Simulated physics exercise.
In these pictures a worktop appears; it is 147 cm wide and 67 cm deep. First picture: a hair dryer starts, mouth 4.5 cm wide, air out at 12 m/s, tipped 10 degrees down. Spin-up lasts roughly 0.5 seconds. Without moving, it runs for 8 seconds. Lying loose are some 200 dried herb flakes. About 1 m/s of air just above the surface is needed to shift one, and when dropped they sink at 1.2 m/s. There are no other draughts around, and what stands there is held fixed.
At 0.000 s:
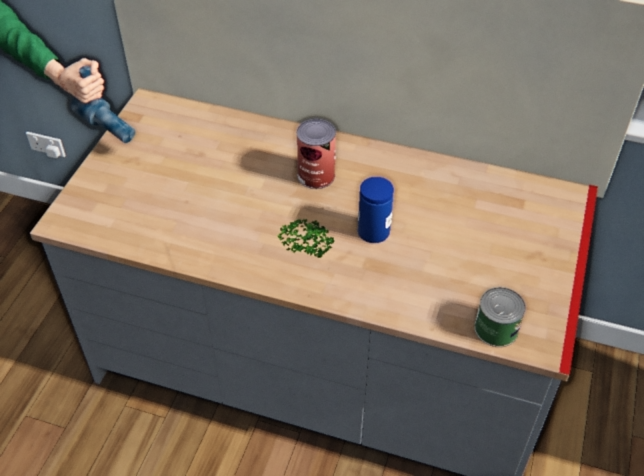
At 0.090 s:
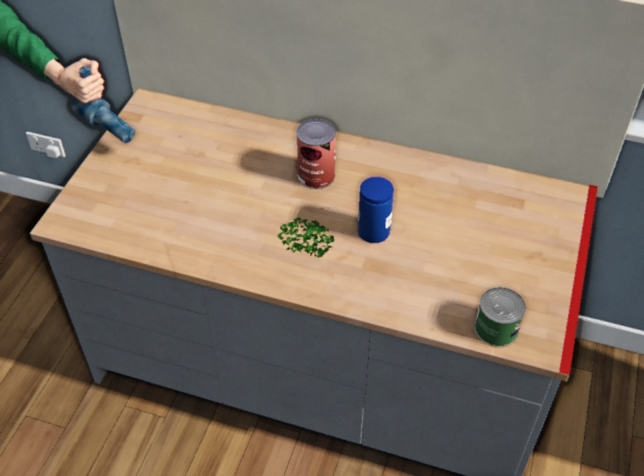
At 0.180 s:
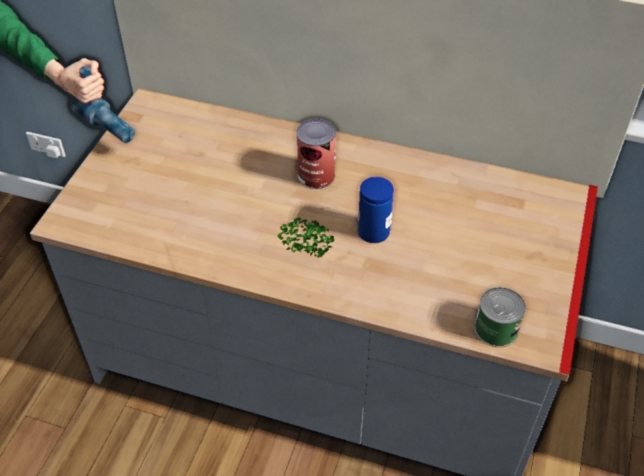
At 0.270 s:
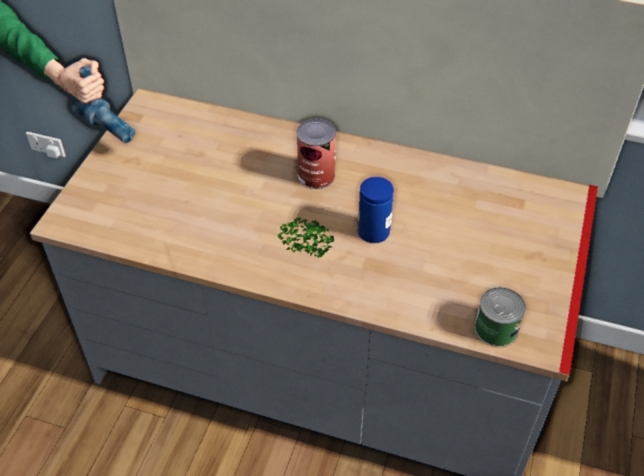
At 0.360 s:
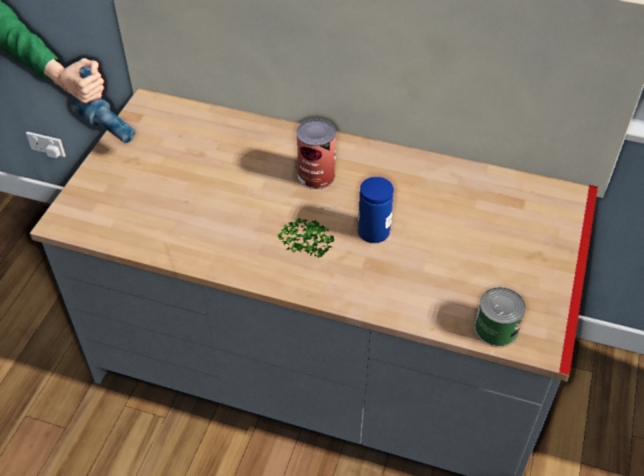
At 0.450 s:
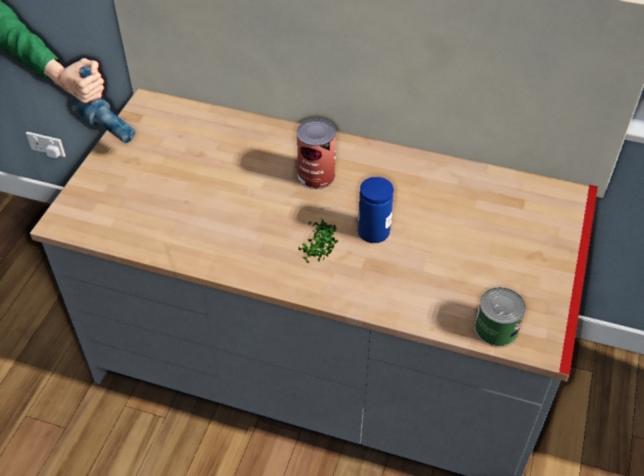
A hand holds a hair dryer still as green flakes on a worktop shift slightly right.
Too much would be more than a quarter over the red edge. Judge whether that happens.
My prediction: The spill over that edge overshoots a quarter.
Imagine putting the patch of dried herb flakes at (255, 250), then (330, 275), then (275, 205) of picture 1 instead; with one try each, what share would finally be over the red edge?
Going through the three spots in order, you'd get 0 percent, 10 percent and 40 percent.
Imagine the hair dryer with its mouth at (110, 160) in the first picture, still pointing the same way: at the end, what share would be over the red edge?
You'd be looking at something like 80 in a hundred.
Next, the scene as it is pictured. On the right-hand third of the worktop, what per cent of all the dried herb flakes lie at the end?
About 5 percent.
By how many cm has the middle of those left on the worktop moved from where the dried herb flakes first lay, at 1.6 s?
I'd say close to 60 cm.
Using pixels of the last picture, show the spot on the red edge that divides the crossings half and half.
Around (581, 300).
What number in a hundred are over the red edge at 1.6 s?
Near 40 %.
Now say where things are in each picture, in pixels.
In the first picture, the middle of the dried herb flakes is near (309, 238), none has stirred yet and the mouth of the hair dryer is at (129, 136).
In the second picture, the middle of the dried herb flakes is near (309, 237), none has stirred yet and the red edge is centred on (585, 272).
In the third picture, the middle of the dried herb flakes is near (309, 237), none has stirred yet, the top of a jar is at (377, 188) and the top of a tin is at (316, 132).
In the fourth picture, the middle of the dried herb flakes is near (309, 237) and none has stirred yet.
In the fifth picture, the middle of the dried herb flakes is near (309, 237) and none has stirred yet.
In the sixth picture, the middle of the dried herb flakes is near (322, 241), the farthest in sight from the hair dryer is at (333, 248) and about 65 % have left their places.
After 1.6 s, 44 % are on the move or not yet settled, 41 % are over the red edge; the middle of those still in play is near (533, 275).
After 2.6 s, 14 % are on the move or not yet settled, 62 % are over the red edge.
After 4.4 s, 6 % are on the move or not yet settled, 68 % are over the red edge.
After 8.0 s, at the end, 69 % are over the red edge.
